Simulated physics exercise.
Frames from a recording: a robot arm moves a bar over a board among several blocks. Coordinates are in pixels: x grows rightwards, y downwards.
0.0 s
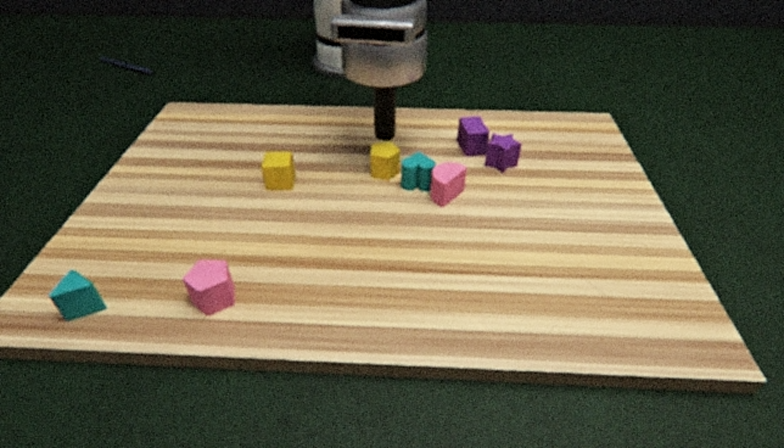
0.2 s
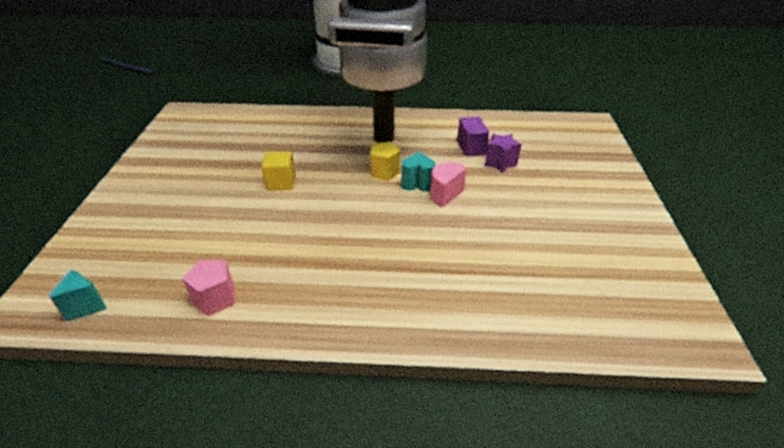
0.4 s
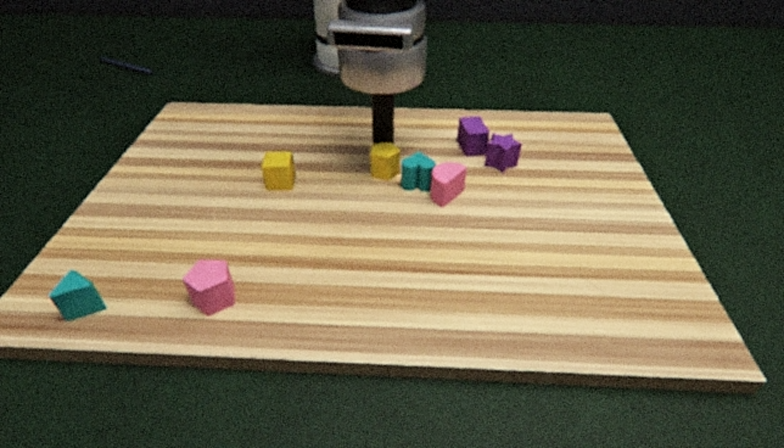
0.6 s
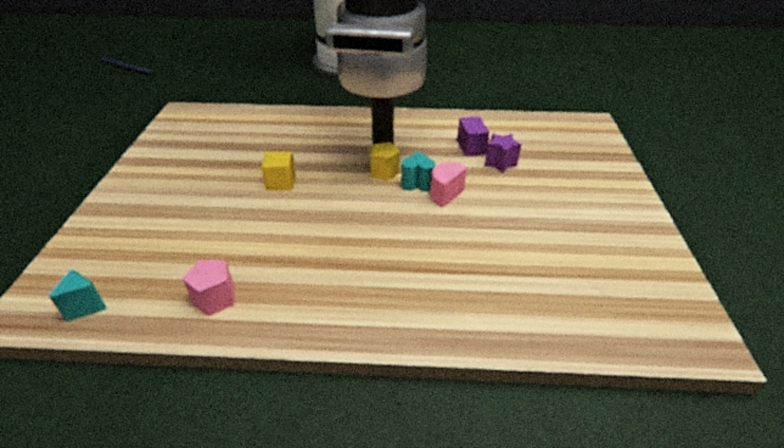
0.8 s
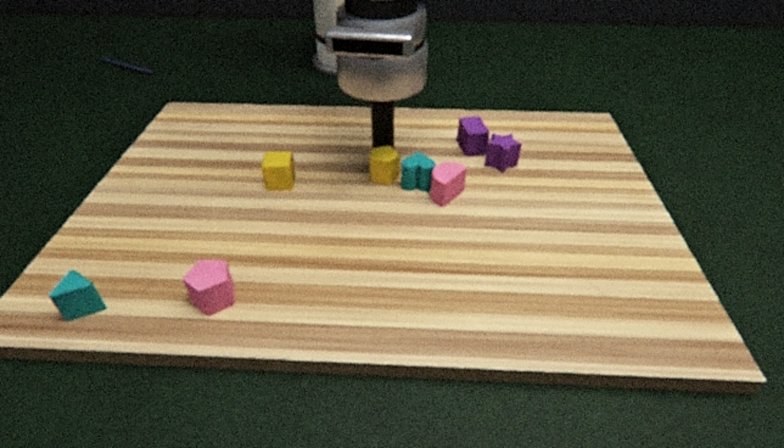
On a striped wooden board, a robot arm's dark bar edging slightly down toward a yellow block, the scattered blocks barely moving.
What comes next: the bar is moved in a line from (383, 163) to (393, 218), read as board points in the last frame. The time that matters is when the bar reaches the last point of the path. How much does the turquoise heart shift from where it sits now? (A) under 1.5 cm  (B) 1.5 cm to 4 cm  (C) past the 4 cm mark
My answer is option A.
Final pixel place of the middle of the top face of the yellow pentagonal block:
I expect it at (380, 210).
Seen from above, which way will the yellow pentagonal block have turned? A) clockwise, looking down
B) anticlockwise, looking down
The answer is A.
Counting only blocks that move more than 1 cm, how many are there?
Most likely one.
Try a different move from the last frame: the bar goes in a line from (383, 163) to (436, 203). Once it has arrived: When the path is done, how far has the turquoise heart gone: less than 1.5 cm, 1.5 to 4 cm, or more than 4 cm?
It falls in the over 4 cm band.
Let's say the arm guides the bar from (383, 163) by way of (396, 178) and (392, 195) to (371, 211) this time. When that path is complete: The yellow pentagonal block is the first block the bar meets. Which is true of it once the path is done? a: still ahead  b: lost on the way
The correct letter is a.
On the path given first. One third of the way, bar at (386, 167); yellow pentagonal block at (383, 171), turned 15° clockwise.
Two thirds of the way, bar at (389, 185); yellow pentagonal block at (382, 190), turned 35° clockwise.
At the end, bar at (393, 204); yellow pentagonal block at (380, 210), turned 55° clockwise; turquoise heart in place.
